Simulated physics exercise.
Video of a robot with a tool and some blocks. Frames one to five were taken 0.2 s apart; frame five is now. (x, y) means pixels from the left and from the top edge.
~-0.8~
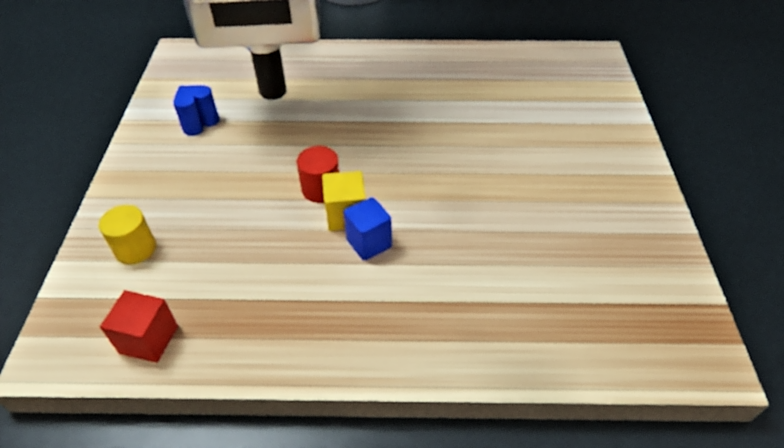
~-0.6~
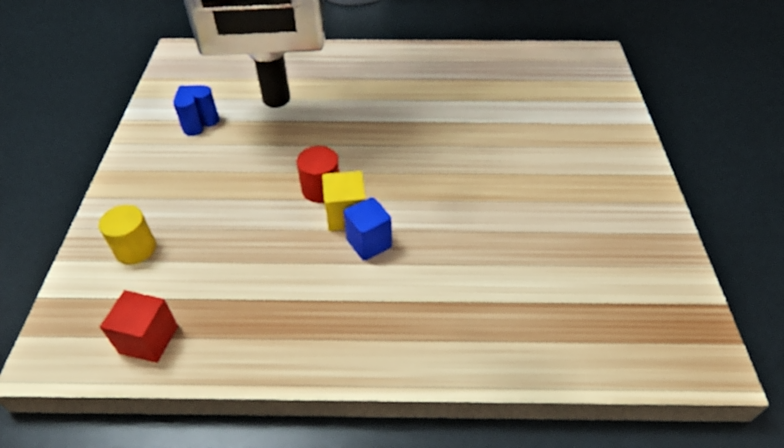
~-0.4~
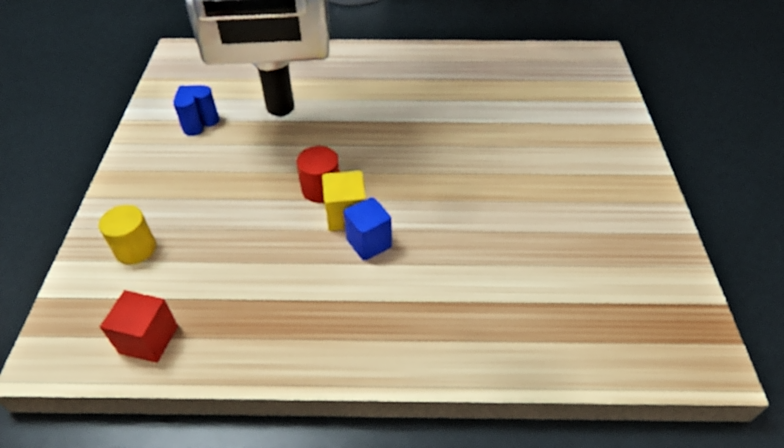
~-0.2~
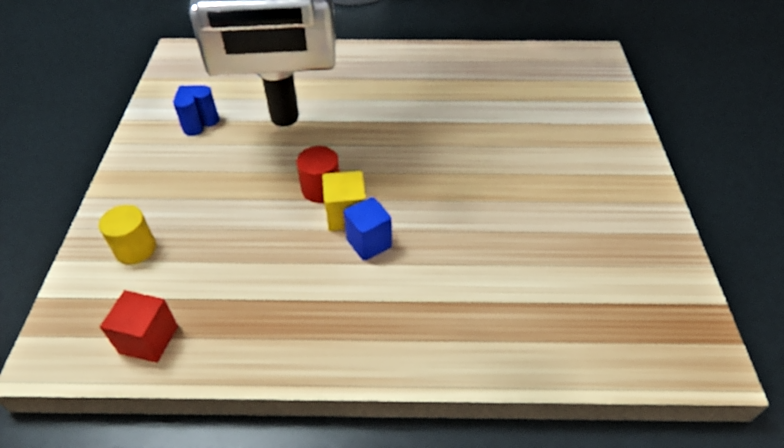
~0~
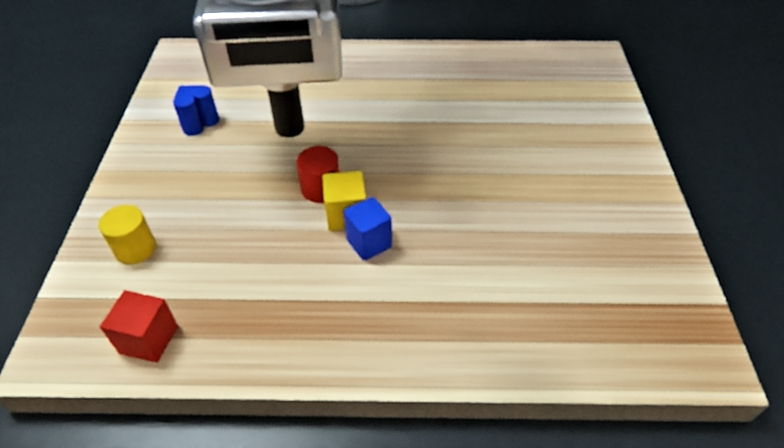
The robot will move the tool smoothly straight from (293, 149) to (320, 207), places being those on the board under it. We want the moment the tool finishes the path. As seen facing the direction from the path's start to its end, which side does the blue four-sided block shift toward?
Moves left.
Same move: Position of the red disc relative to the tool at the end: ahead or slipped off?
Still in front.
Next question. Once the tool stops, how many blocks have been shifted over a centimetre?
There will be three or more blocks that move more than 1 cm.
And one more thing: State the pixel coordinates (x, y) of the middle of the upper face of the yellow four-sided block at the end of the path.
Roughly at (362, 225).
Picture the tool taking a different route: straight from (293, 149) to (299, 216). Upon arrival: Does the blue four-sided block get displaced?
That would be a yes.
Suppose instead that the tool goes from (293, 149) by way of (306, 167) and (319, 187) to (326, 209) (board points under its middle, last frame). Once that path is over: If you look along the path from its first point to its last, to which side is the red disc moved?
It slides rightward.
What follows on the original path. Halfway along, tool at (303, 158); red disc at (320, 168); yellow four-sided block at (348, 191), turned 15° anticlockwise.
At the end, tool at (317, 188); red disc at (329, 203); yellow four-sided block at (362, 225), turned 55° anticlockwise; blue four-sided block at (401, 234), turned 30° anticlockwise.
